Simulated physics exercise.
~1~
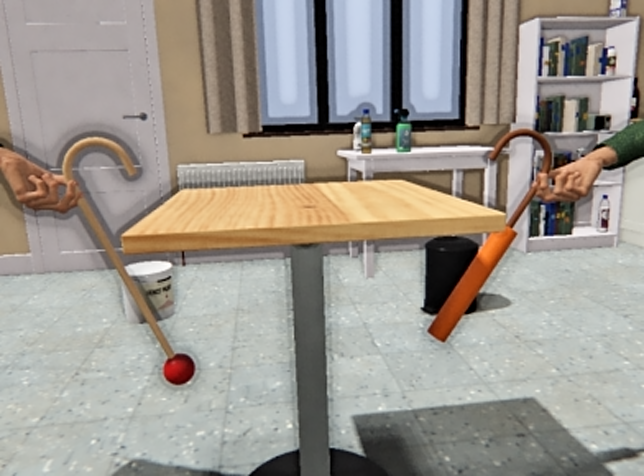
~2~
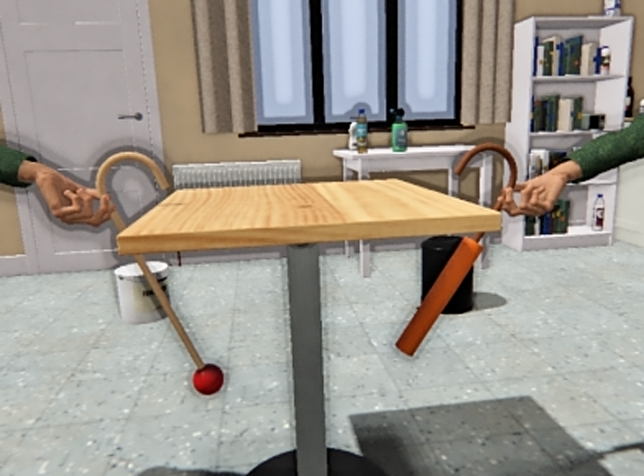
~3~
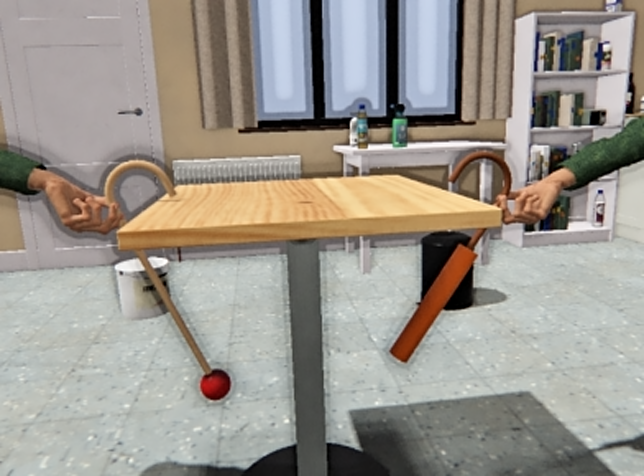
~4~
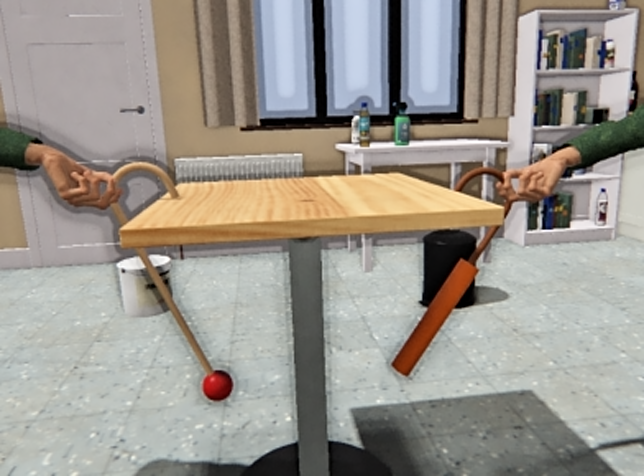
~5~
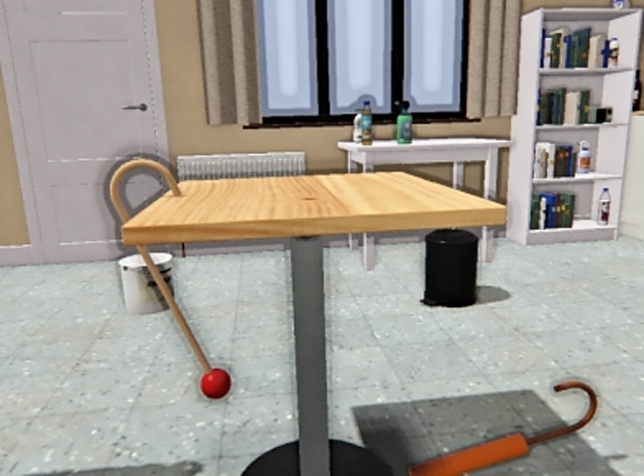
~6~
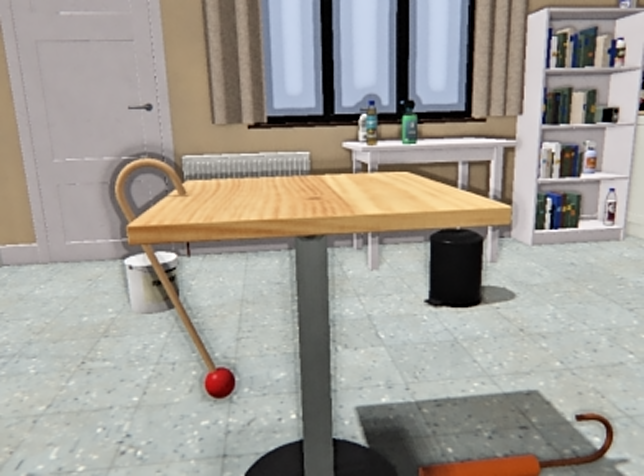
Two hands hook a ladle and umbrella on a table; the umbrella falls, the ladle stays.
